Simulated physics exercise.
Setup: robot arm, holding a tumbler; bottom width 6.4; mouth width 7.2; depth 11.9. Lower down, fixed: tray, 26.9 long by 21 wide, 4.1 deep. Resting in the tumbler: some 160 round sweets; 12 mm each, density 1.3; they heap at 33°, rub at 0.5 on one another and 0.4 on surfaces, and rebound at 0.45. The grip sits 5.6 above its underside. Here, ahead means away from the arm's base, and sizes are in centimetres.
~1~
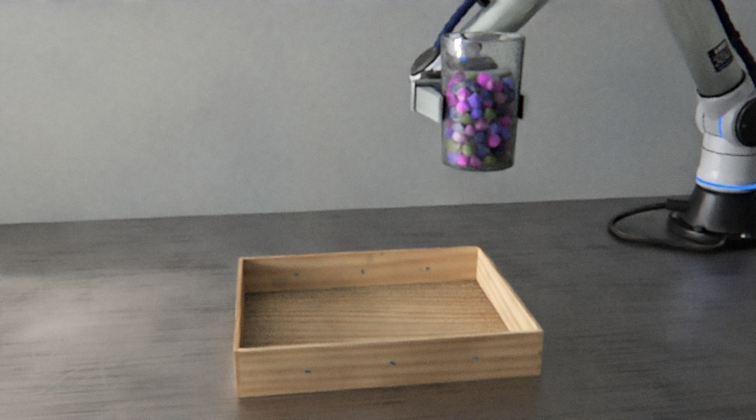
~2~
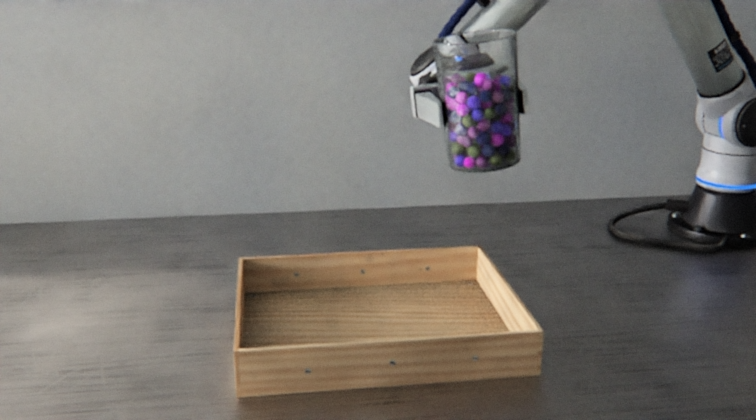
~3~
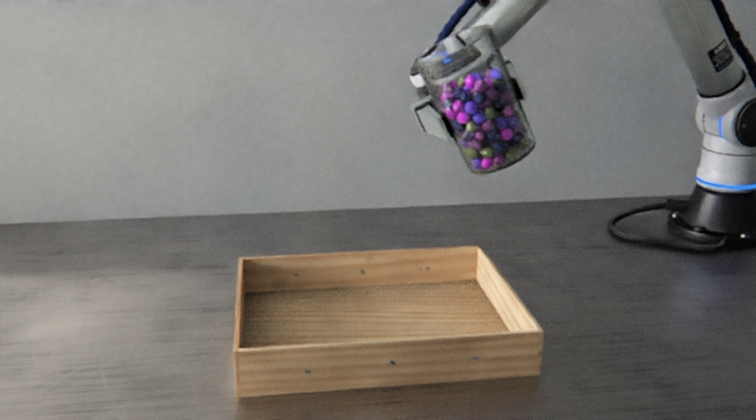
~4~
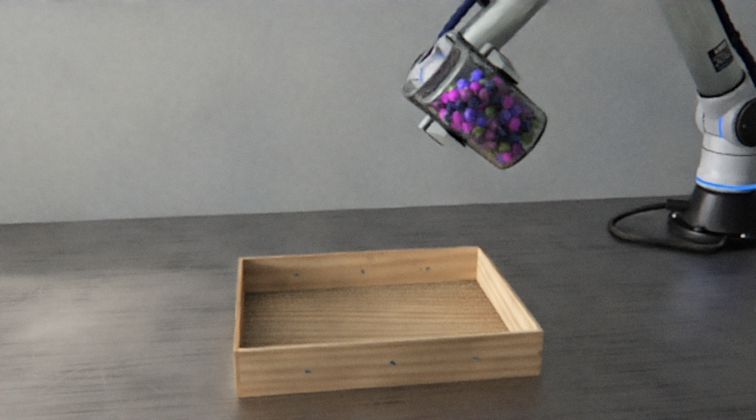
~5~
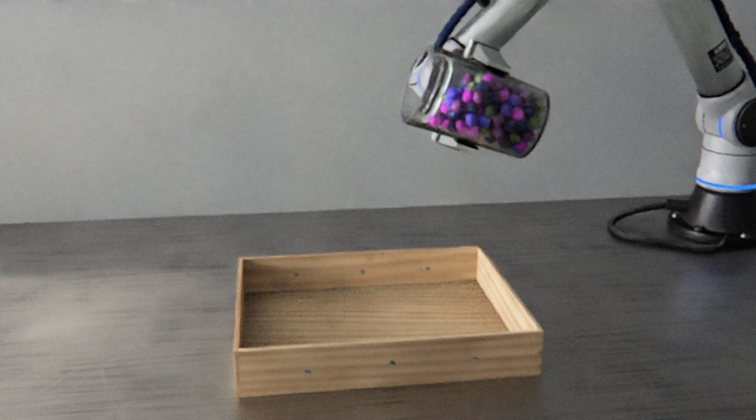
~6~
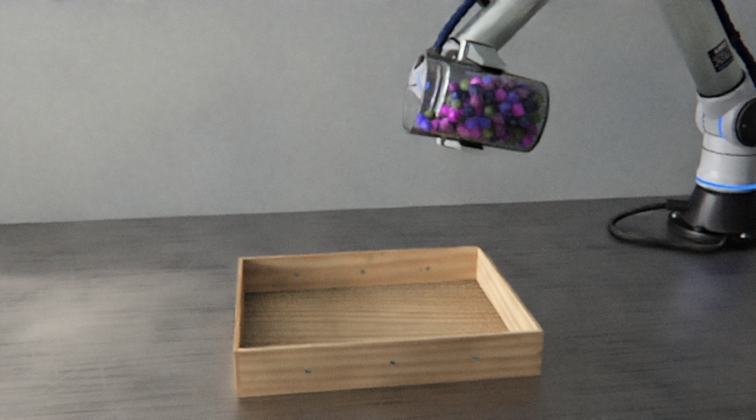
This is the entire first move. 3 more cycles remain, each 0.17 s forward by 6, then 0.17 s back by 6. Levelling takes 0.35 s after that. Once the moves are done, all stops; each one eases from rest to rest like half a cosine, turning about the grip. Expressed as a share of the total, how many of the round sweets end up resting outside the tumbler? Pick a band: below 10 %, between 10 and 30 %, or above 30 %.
The share falls above 30 %.
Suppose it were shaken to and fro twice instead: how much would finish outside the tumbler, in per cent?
In that case, some 40 per cent.
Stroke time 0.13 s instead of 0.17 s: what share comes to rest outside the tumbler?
In that case some 65 per cent.
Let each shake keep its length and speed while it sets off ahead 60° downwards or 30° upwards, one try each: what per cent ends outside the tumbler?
Estimates, in order: 0 % then 65 %.
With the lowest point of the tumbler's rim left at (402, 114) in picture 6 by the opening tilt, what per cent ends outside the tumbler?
Roughly 15 percent, give or take.
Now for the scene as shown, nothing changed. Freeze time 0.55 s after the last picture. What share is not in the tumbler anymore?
20 %.
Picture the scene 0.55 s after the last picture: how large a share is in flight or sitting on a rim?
Estimated fraction: Near 3 %.
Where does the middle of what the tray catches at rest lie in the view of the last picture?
It sits close to (352, 322).
Then, 0.55 s on, tilted 77° forward, highest piece 24 above the table; 124 in the tumbler, 28 in the tray, 4 in flight or on a rim.
Then, 1.10 s on, tilted 68° forward, highest piece 24 above the table; 80 in the tumbler, 63 in the tray, 5 on the table or floor, 8 in flight or on a rim.
Then, 1.57 s on, level, highest piece 23 above the table; 80 in the tumbler, 71 in the tray, 5 on the table or floor.
Then, 2.62 s on, level, highest piece 23 above the table; 80 in the tumbler, 71 in the tray, 5 on the table or floor.
In the end, 80 in the tumbler, 71 in the tray, 5 on the table or floor. That is 49 % outside the tumbler.
